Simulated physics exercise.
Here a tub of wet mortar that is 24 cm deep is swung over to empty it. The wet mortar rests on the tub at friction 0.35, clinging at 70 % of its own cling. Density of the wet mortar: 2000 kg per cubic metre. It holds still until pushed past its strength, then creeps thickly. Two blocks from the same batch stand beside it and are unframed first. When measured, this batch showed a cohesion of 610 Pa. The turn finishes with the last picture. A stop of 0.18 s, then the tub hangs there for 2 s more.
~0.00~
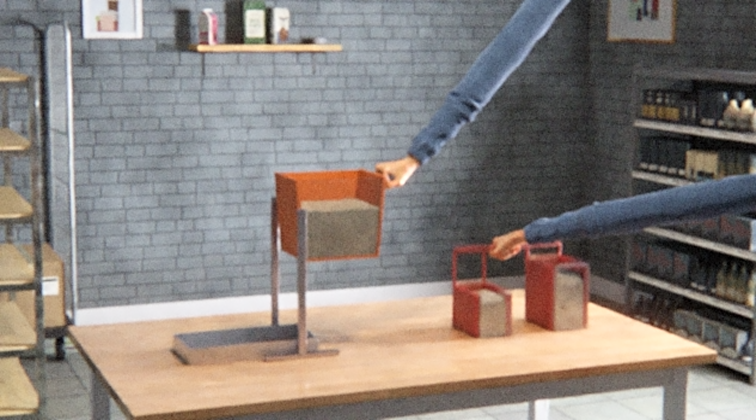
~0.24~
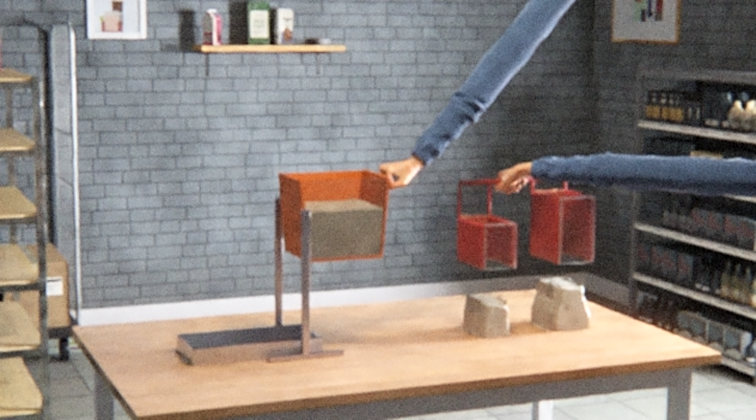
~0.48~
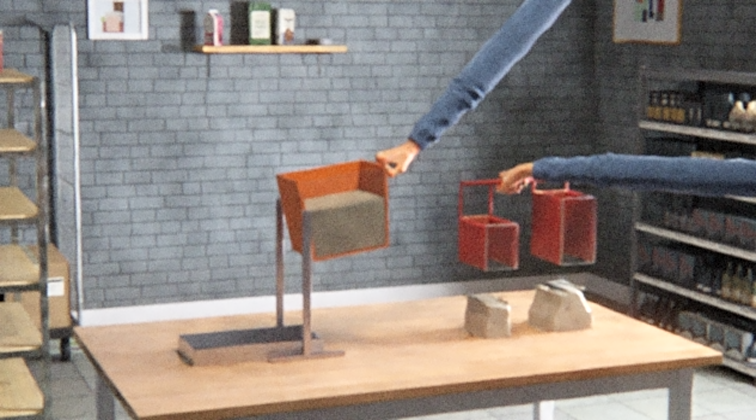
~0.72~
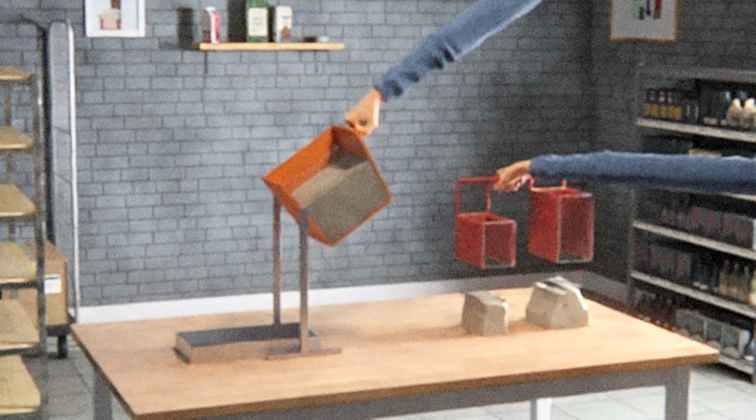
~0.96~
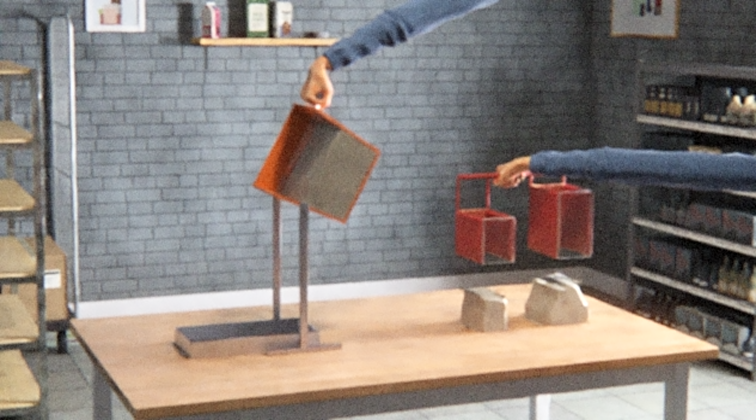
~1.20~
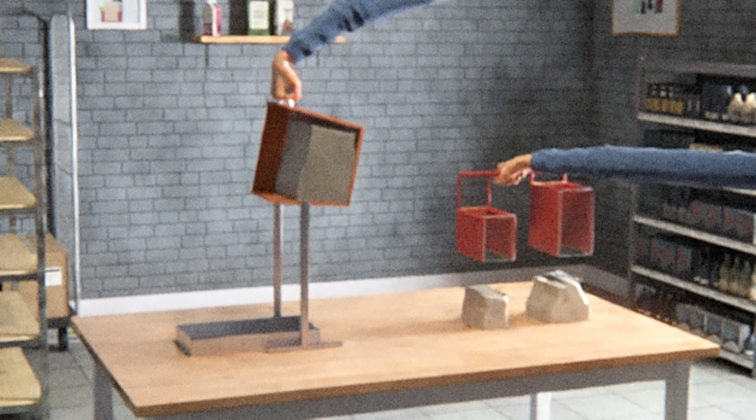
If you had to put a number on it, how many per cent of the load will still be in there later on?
My estimate is close to 100 per cent.
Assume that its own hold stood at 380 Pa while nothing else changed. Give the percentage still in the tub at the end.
75 %.
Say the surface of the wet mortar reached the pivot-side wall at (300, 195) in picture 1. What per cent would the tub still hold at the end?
It would be close to 70 percent.
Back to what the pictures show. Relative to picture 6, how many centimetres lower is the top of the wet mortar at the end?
About 6 cm.
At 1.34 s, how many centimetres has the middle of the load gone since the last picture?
I'd put the distance at about 3 centimetres.
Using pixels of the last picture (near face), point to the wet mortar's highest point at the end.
Peak location: Approx. (335, 146).
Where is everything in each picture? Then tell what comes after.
The first picture shows handle-side rim at (383, 177), tilt 0 degrees; crest of the wet mortar at (371, 208); block heights 12 cm, 18 cm (left to right).
The second picture shows handle-side rim at (387, 178), tilt 0 degrees; crest of the wet mortar at (374, 209); block heights 12 cm, 15 cm (left to right).
The third picture shows handle-side rim at (384, 167), tilt 7 degrees; crest of the wet mortar at (380, 199); block heights 12 cm, 14 cm (left to right).
The fourth picture shows handle-side rim at (356, 132), tilt 34 degrees; crest of the wet mortar at (367, 162); block heights 12 cm, 14 cm (left to right).
The fifth picture shows handle-side rim at (316, 111), tilt 62 degrees; crest of the wet mortar at (343, 131); block heights 12 cm, 14 cm (left to right).
The sixth picture shows handle-side rim at (289, 109), tilt 79 degrees; crest of the wet mortar at (313, 127); block heights 12 cm, 14 cm (left to right).
After 1.34 s, the tub is at 79 degrees and holds 100 %.
After 1.51 s, the tub is at 79 degrees and holds 100 %.
After 1.68 s, the tub is at 79 degrees and holds 100 %.
After 1.85 s, the tub is at 79 degrees and holds 100 %.
After 3.20 s, the tub is at 79 degrees and holds 100 %.
